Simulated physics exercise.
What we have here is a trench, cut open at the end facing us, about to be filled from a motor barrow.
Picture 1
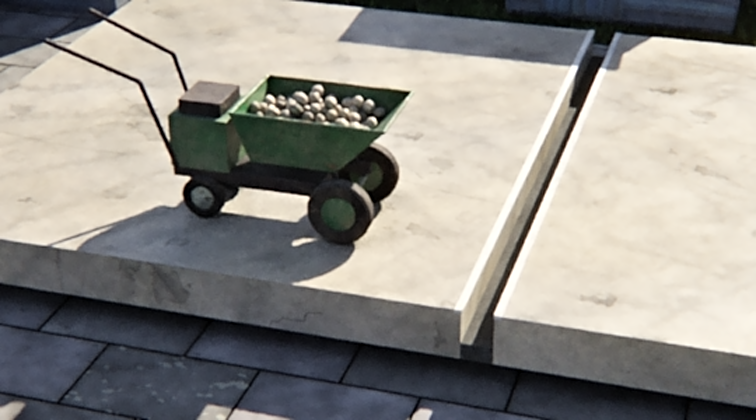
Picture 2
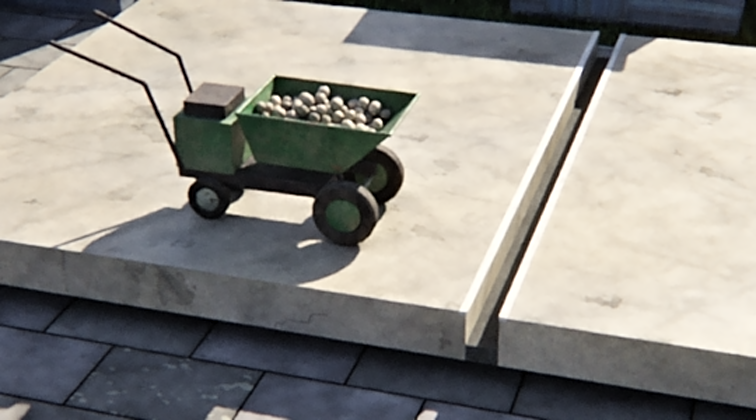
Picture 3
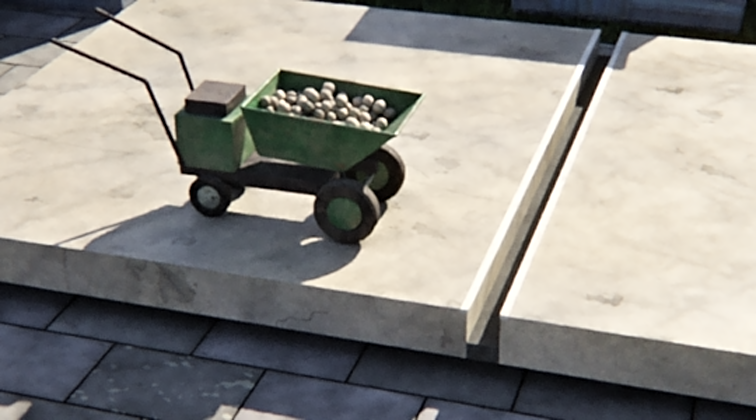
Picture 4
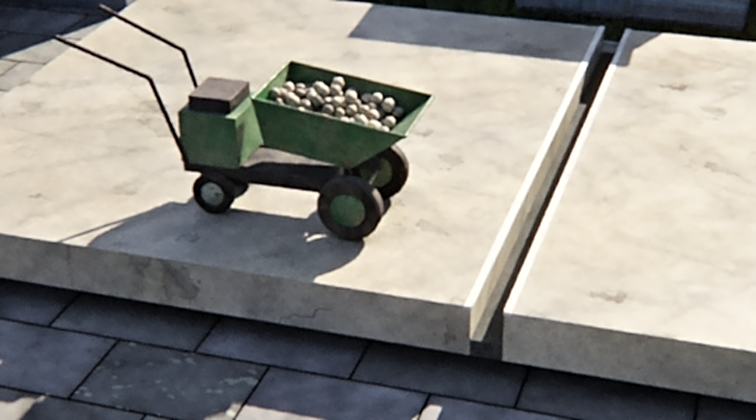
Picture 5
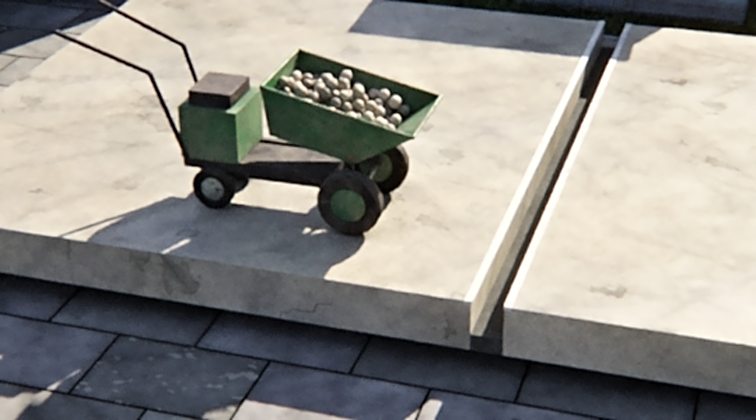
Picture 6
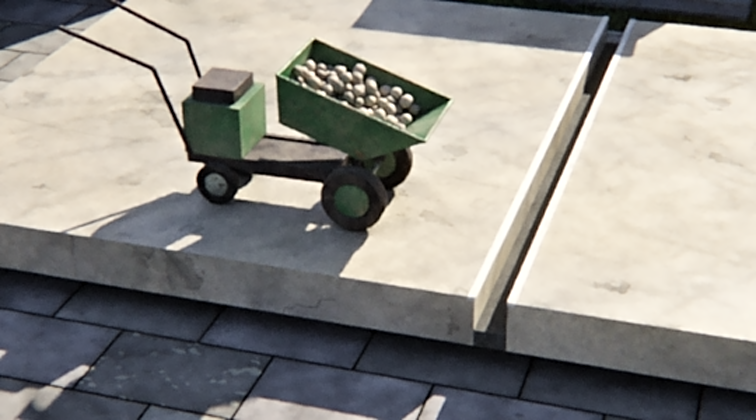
On a pale slab beside a narrow trench, a green barrow's pebble-filled skip tilts toward the right.
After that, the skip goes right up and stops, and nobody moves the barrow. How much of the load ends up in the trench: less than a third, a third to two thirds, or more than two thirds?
Watching that, the trench's share sits in the middle third, one-third to two-thirds of the load.
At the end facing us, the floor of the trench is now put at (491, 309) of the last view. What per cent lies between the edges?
Close to 30 per cent.
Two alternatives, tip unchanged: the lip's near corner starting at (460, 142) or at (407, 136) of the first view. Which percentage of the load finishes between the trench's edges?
Roughly 0 per cent first, then roughly 60 per cent.
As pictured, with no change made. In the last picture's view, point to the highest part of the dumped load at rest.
Approximate top: (483, 213).
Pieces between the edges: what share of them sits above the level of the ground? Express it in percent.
Share: Around 10 %.
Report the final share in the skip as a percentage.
I'd say around 20 per cent.
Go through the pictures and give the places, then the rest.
The first frame shows lip of the skip at (383, 133), level; top of the load at (306, 111), river pebbles; first edge of the trench at (472, 281); far edge at (510, 287), the trench under half as wide as the skip, and about as deep as wide.
The second frame shows lip of the skip at (390, 135), level; top of the load at (312, 112).
The third frame shows lip of the skip at (395, 136), tipped barely; top of the load at (313, 100).
The fourth frame shows lip of the skip at (405, 137), tipped a little; top of the load at (312, 98).
The fifth frame shows lip of the skip at (413, 138), tipped a little; top of the load at (313, 95).
The sixth frame shows lip of the skip at (425, 142), tipped clearly; top of the load at (322, 88); first edge of the trench at (485, 268); far edge at (524, 274).
Soon, skip tipped steeply; all in the skip.
A while on, skip tipped steeply; most in the skip; a small part short of the trench; a stray few in or heaped over the trench; a stray few falling.
Towards the end, skip tipped right over; about a quarter in the skip; about a third short of the trench; about a third in or heaped over the trench; a small part beyond it.
Finally, skip tipped right over; about a quarter in the skip; about a third short of the trench; about a third in or heaped over the trench; a small part beyond it.
